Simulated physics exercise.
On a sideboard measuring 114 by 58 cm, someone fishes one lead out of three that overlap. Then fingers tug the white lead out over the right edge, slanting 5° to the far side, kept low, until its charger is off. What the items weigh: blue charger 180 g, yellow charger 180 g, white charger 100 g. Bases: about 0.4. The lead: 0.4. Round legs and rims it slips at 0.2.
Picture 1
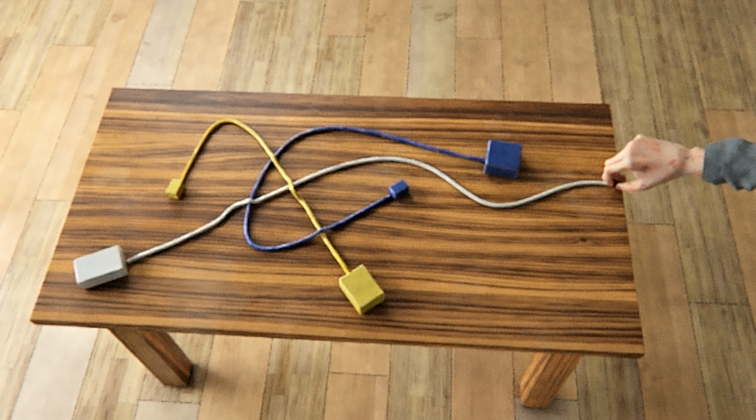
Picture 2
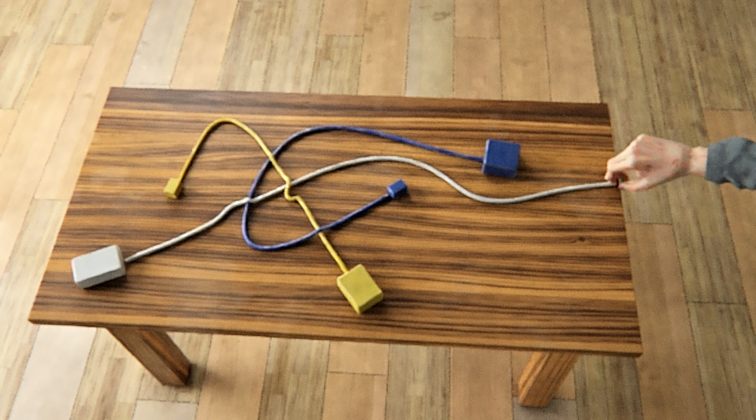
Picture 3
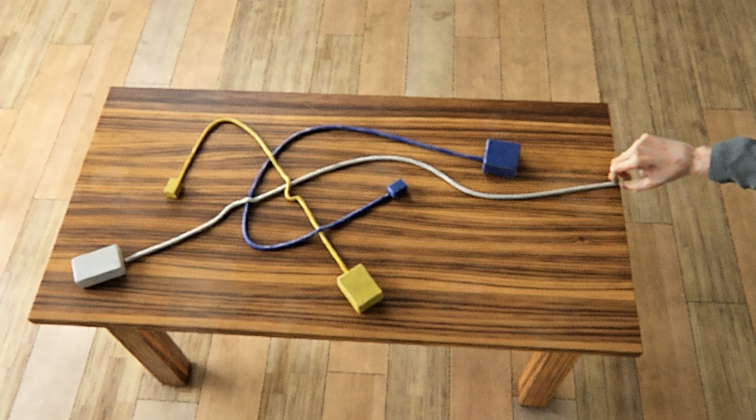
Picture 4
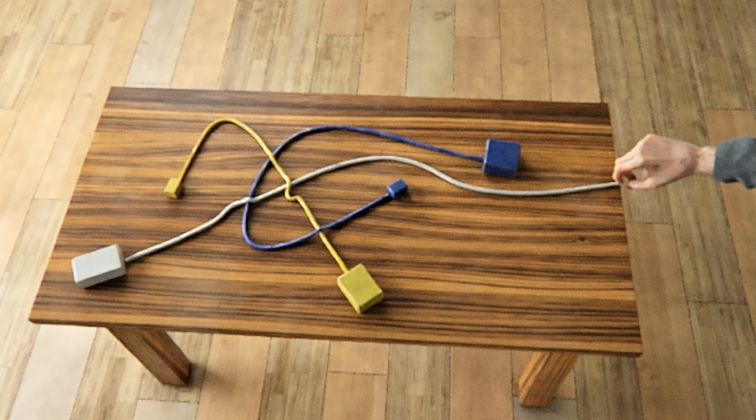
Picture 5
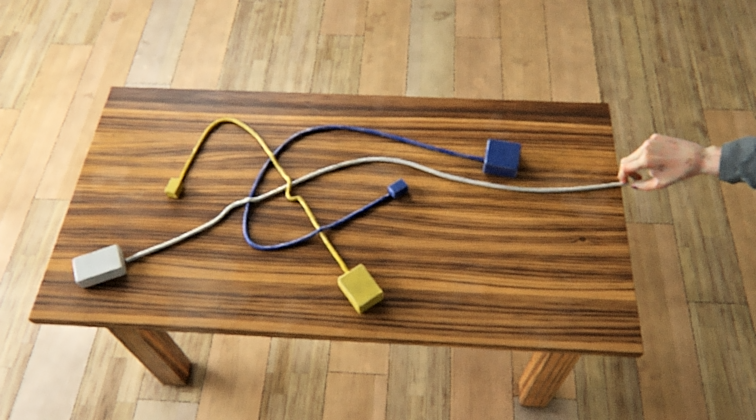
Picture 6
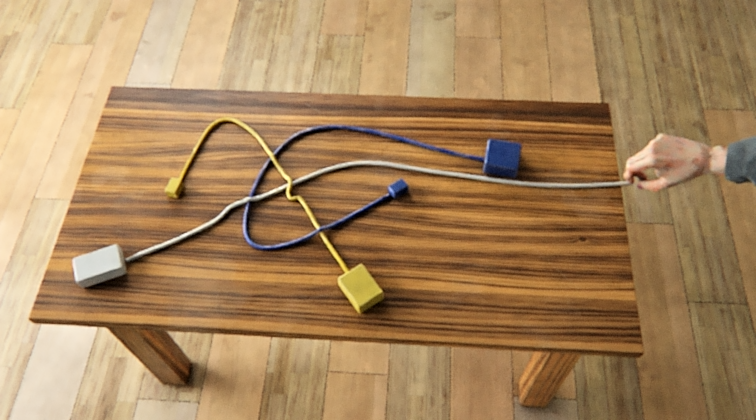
Hand at the right edge of a wooden table drawing a white cable rightward, straightening its curve among yellow and blue cables.
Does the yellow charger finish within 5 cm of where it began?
No, it ends farther off.
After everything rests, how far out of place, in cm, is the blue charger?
Blue charger: 0 centimetres.
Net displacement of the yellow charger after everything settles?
Lab note - yellow charger: Off the top.
Next, the white lead's tail end at (275, 227); white charger 30 cm off its start, blue plug 5 cm off its start.
Then, the white lead's tail end at (446, 221); yellow charger 4 cm off its start, white charger 64 cm off its start, blue plug 15 cm off its start.
After that, the white lead's tail end at (620, 224); yellow charger 34 cm off its start at (527, 234), white charger 98 cm off its start at (600, 211), yellow plug 37 cm off its start at (349, 200).
Later, the white lead has left the top; yellow charger over the edge, white charger over the edge, yellow plug over the edge.
At the end, the white lead has left the top; yellow charger over the edge, white charger over the edge, yellow plug over the edge, blue plug over the edge.
